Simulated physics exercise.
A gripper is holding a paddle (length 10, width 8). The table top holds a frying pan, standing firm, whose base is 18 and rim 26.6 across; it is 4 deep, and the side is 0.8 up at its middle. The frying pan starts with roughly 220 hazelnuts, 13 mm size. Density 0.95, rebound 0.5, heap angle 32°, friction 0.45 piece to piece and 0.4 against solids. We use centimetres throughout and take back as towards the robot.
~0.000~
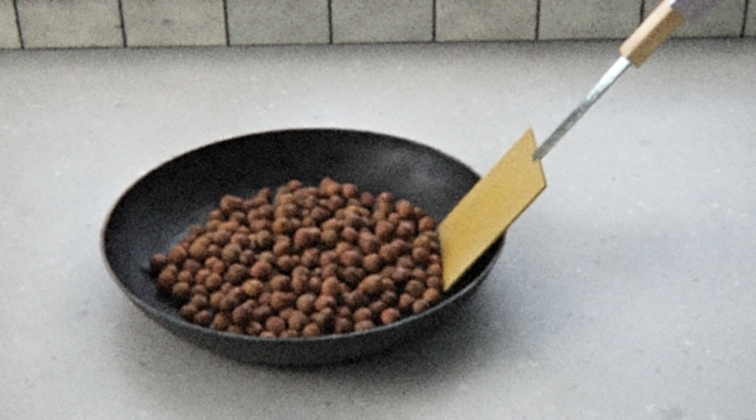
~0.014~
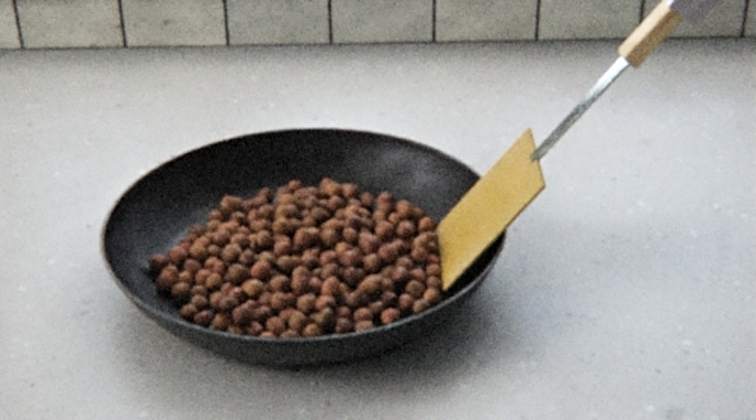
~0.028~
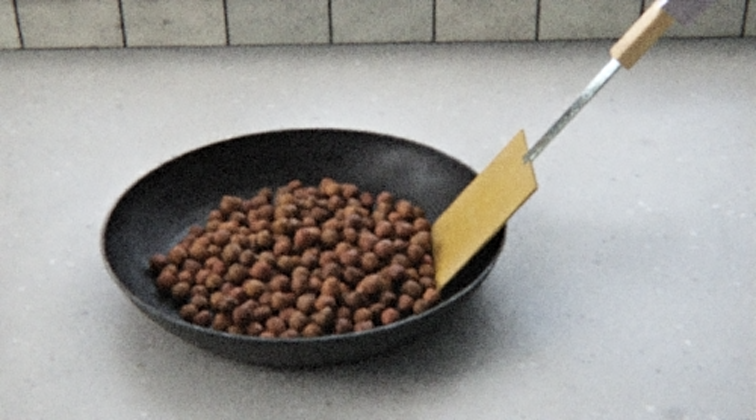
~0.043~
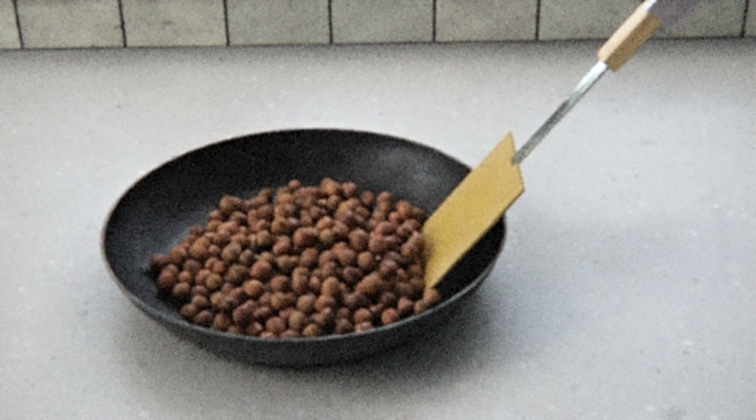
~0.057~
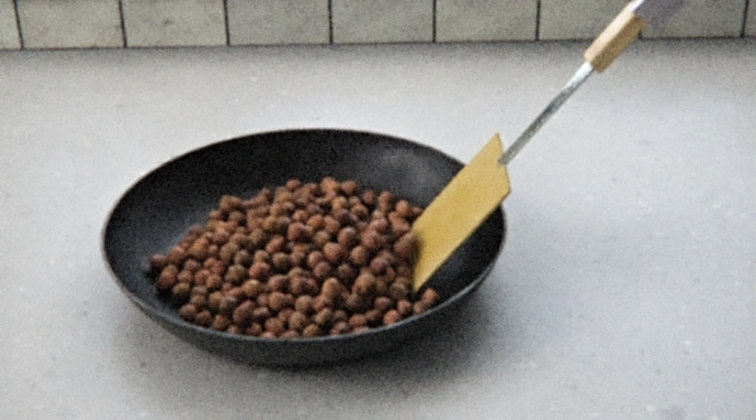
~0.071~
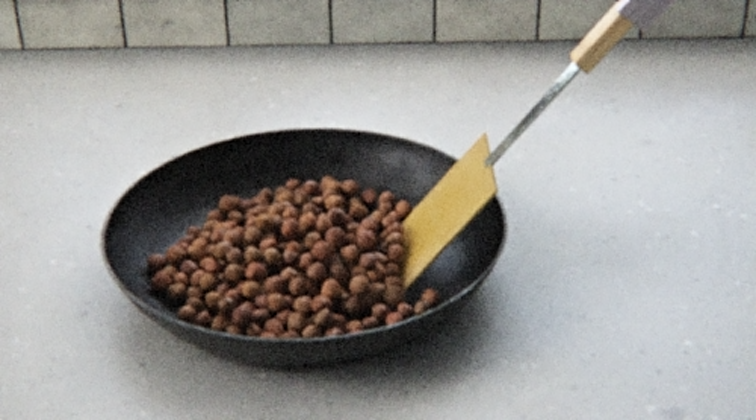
A yellow paddle slid slowly leftward inside a black frying pan, pushing against the right side of a heap of small brown balls and nudging the nearest ones left while the pan stayed still.
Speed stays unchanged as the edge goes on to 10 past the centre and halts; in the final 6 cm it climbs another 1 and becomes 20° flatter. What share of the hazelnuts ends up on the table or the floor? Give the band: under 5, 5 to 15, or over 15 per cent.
5 to 15 per cent.
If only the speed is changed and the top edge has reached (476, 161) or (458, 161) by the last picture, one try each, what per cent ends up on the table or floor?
Around 15 per cent, then around 20 per cent.
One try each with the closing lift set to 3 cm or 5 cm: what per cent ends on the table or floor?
You'd get some 15 per cent with the first setting and some 10 per cent with the second.
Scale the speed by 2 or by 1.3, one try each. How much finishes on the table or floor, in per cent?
Try one about 20 %, try two about 15 %.
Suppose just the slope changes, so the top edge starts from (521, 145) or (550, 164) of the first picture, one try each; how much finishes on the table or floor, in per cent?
Around 10 per cent, then around 10 per cent.
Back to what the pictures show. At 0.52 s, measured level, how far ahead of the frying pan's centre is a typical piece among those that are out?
About 16 cm.
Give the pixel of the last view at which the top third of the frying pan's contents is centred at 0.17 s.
I'd put it close to (269, 246) in the last picture.
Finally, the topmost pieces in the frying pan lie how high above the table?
Peak at rest, approximately 5.0 centimetres.
By 0.17 s, sloping 52°, highest piece 4 above the table; 215 in the frying pan.
By 0.27 s, sloping 46°, highest piece 4 above the table; 215 in the frying pan.
By 0.52 s, sloping 32°, highest piece 5 above the table; 199 in the frying pan, 16 on the table or floor.
By 1.57 s, sloping 32°, highest piece 5 above the table; 198 in the frying pan, 17 on the table or floor.
Final count, 198 in the frying pan, 17 on the table or floor. That is 8 % on the table or floor.
